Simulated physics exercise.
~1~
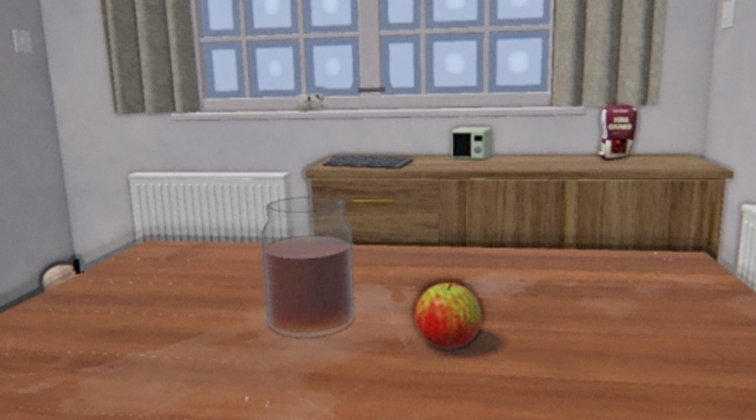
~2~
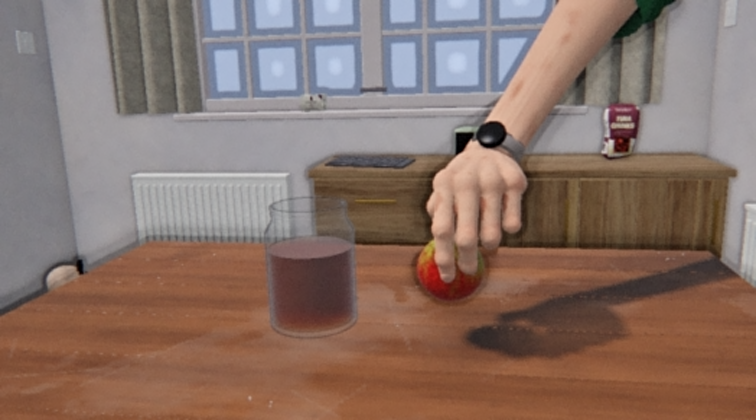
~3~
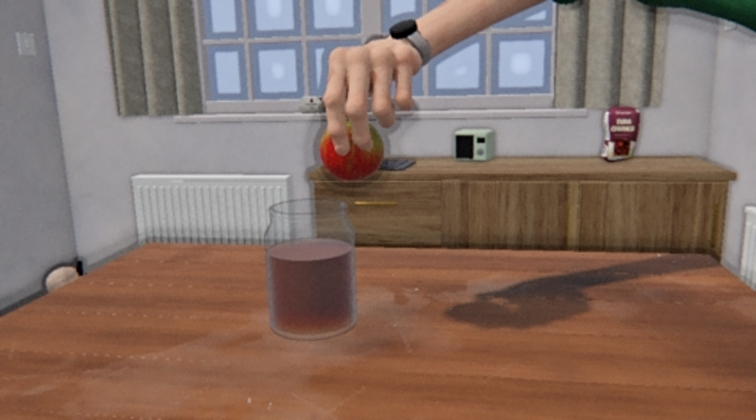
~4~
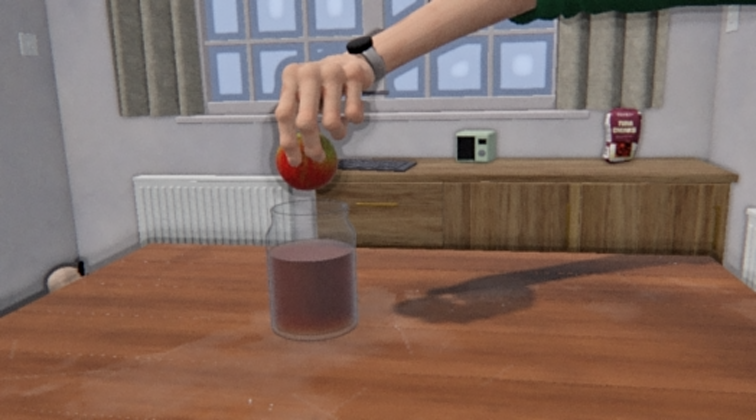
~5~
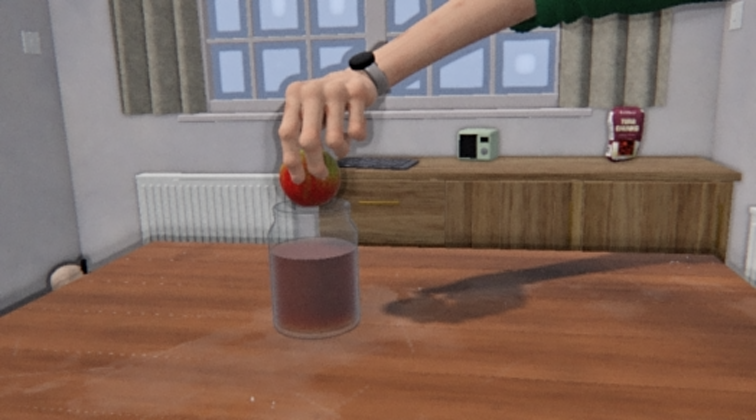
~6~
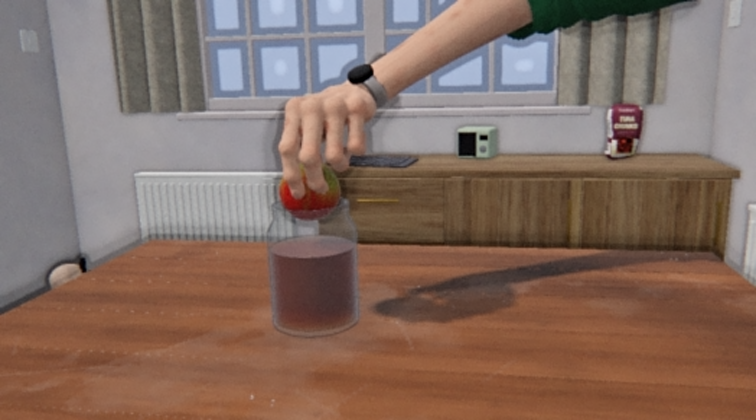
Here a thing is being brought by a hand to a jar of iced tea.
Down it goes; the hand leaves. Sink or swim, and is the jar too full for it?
Well, it does not go down, and as for the jar, it manages without spilling.
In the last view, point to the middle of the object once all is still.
Around (313, 244).
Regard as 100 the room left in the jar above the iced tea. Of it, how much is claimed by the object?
Around 40 %.
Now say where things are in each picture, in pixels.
In the first picture, the apple lies on the top at (448, 316); jar (308, 260) about two thirds full.
The second picture shows a hand picks up the apple at (451, 268); jar about two thirds full, surface at (310, 247).
In the third picture, the apple is carried over at (352, 150); jar (311, 262) about two thirds full.
In the fourth picture, the apple is above the jar at (307, 161); jar about two thirds full, surface at (312, 250).
The fifth picture shows the apple comes down at (310, 177); jar (314, 261) about two thirds full.
In the sixth picture, the apple is just over the surface at (310, 191); jar about two thirds full, surface at (313, 246).
A moment on, the apple enters the iced tea; the jar is about two thirds full.
Further on, the apple comes up again; the jar is about three quarters full.
When it is over, the apple is afloat; the jar is about three quarters full; none went over.
